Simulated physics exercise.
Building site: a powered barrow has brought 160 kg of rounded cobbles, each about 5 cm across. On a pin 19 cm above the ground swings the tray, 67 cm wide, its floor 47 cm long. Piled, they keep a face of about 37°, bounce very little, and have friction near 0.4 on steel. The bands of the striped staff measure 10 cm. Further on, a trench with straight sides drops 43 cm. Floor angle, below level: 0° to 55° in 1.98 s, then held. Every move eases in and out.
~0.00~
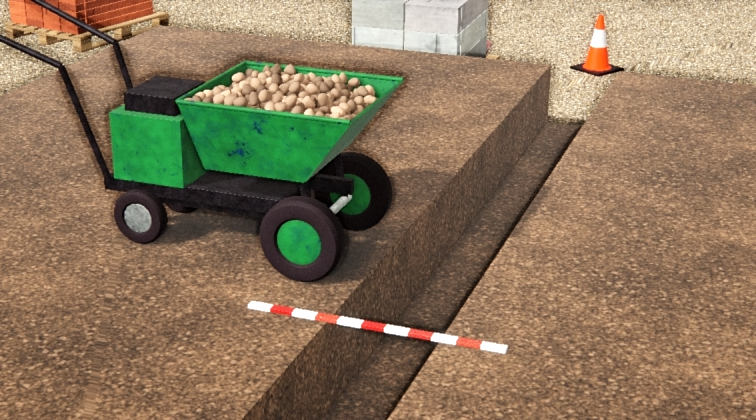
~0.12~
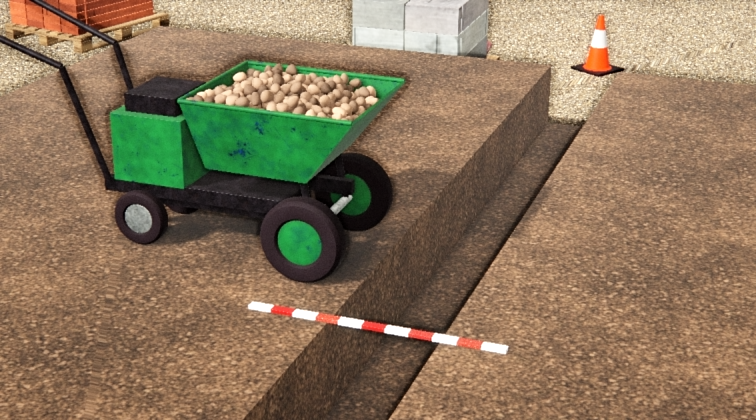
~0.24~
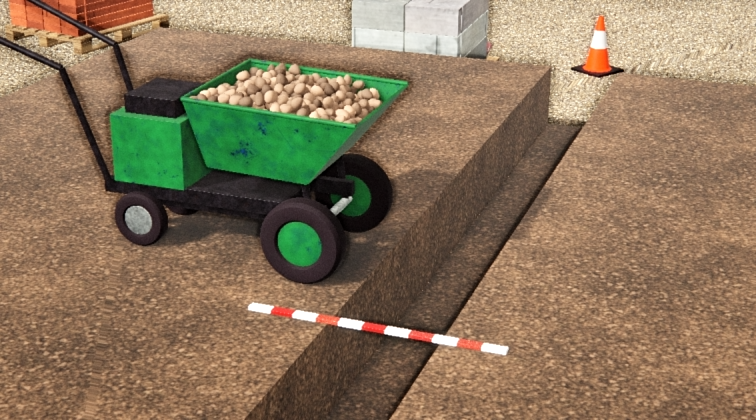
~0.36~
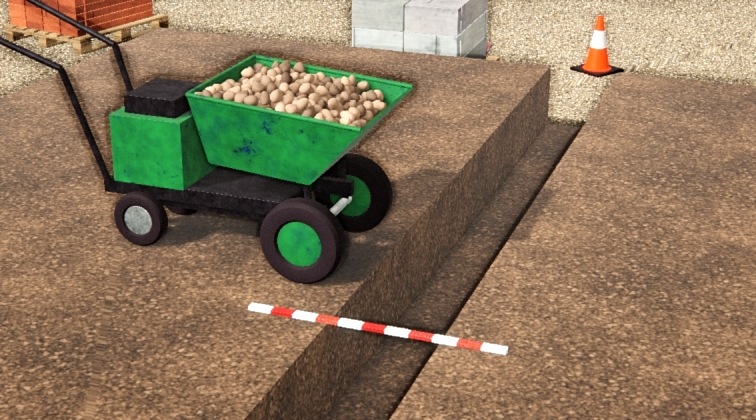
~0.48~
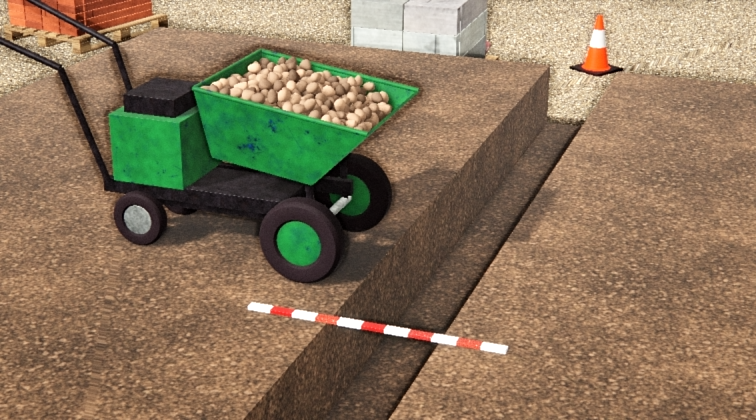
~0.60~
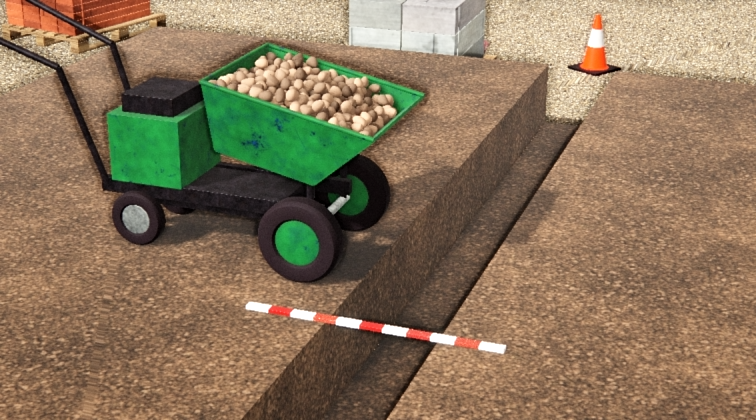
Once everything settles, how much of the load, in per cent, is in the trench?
Once it settles, about 26 per cent of the load is there.
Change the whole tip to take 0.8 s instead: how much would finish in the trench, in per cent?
I'd put it at roughly 20 per cent.
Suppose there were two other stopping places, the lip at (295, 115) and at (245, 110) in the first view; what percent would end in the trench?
Close to 50 percent in the first case, 45 percent in the second.
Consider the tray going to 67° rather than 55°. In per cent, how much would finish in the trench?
Close to 55 per cent then.
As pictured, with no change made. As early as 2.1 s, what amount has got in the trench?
About 5 per cent by then.
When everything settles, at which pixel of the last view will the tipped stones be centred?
Their middle ends up near (470, 351).
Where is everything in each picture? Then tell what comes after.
The tray is at 0°, its lip at (350, 123); the top of the load is at (291, 80), in the first frame.
Lip at (352, 124), floor tilted 1°, highest stones at (288, 80); the stones move at 0.1 m/s on average, in the second frame.
Lip at (356, 127), floor tilted 2°, highest stones at (281, 79); the stones move at 0.2 m/s on average, in the third frame.
The tray is at 5°, its lip at (361, 130); the top of the load is at (280, 74); the stones move at 0.2 m/s on average, in the fourth frame.
Lip at (367, 135), floor tilted 8°, highest stones at (286, 71); the stones move at 0.3 m/s on average, in the fifth frame.
The tray is at 12°, its lip at (374, 140); the top of the load is at (284, 66); the stones move at 0.3 m/s on average, in the sixth frame.
After 1.5 s the floor is at 46°; 100 % in the tray; the foremost stones are at (441, 168).
After 2.1 s the floor is at 55°; 87 % in the tray, 6 % in the trench, 7 % past the trench; the foremost stones are at (547, 278).
After 2.4 s the floor is at 55°; 73 % in the tray, 11 % in the trench, 16 % past the trench; the foremost stones are at (594, 288).
After 4.4 s the floor is at 55°; 53 % in the tray, 26 % in the trench, 20 % past the trench; the foremost stones are at (626, 299).
